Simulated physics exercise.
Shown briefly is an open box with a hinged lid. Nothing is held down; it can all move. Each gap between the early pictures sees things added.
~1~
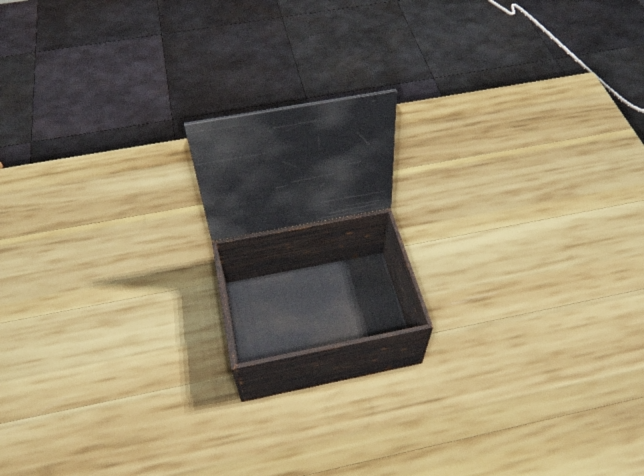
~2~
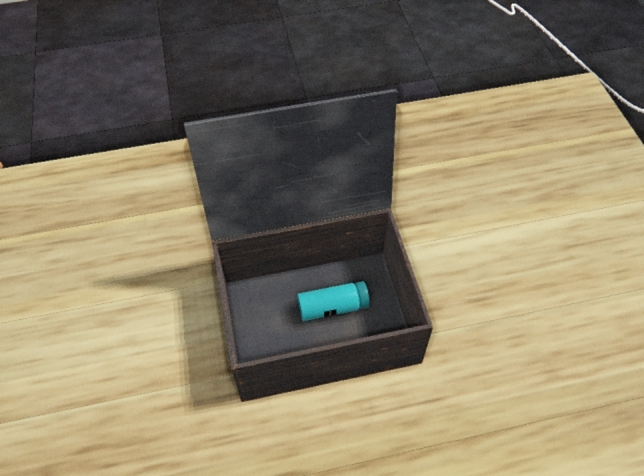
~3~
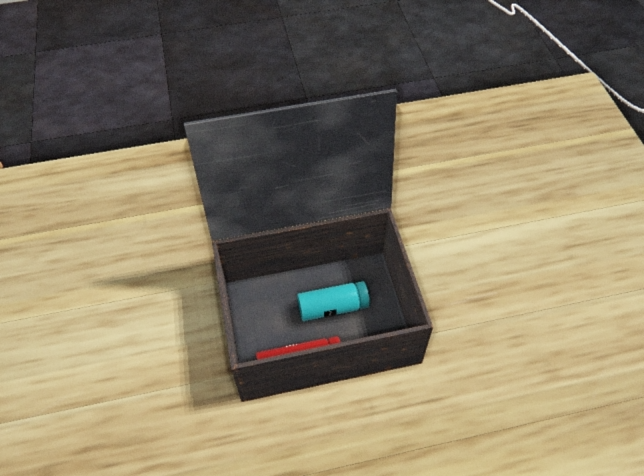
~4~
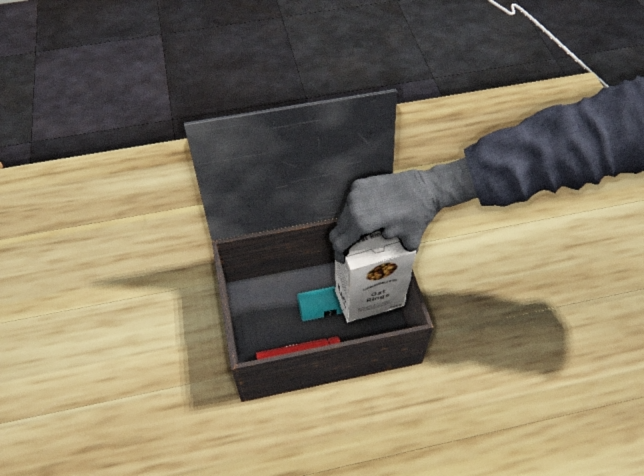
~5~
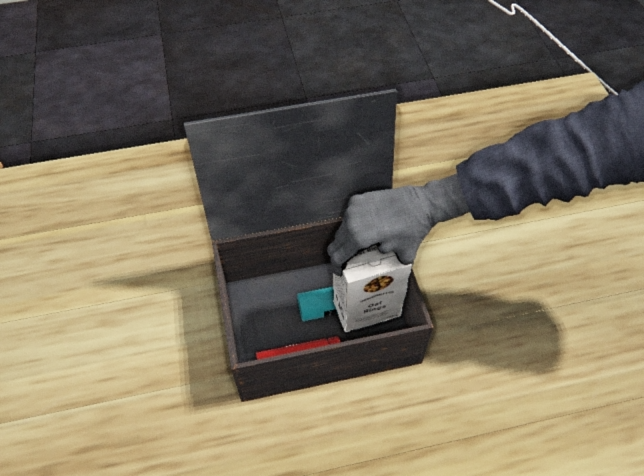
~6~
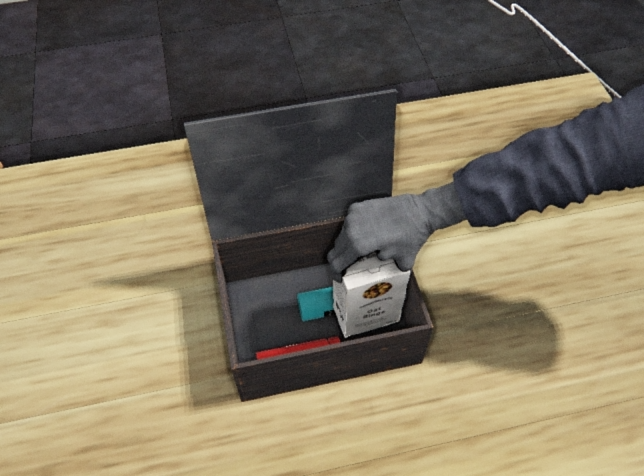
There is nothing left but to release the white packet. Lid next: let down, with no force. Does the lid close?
The lid stops partway.
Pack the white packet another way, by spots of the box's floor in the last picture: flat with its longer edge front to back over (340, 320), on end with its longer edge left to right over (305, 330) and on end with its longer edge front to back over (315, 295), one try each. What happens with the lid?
On the first attempt the lid settles shut, on the second it settles shut, and on the third it remains open a bit.
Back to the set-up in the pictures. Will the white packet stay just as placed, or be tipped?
By the end the white packet has kept its angle.
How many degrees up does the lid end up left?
Angle above rim: About 14°.
Then, 0.40 s on from there, white packet turned 7° from how it was put near (376, 315).
Then, 1.30 s on from there, lid 82° above the rim; white packet shifted a little near (374, 310); turquoise shaker shifted about its own width.
Then, 1.60 s on from there, lid 58° above the rim; white packet shifted a little near (374, 310); turquoise shaker shifted about its own width.
Then, 1.90 s on from there, lid 17° above the rim; white packet shifted a little near (374, 310); turquoise shaker shifted about its own width.
In the end, lid 15° above the rim; moved from the start, white packet and turquoise shaker; red shaker unmoved. At the end, from the last picture's camera, white packet near (374, 310).
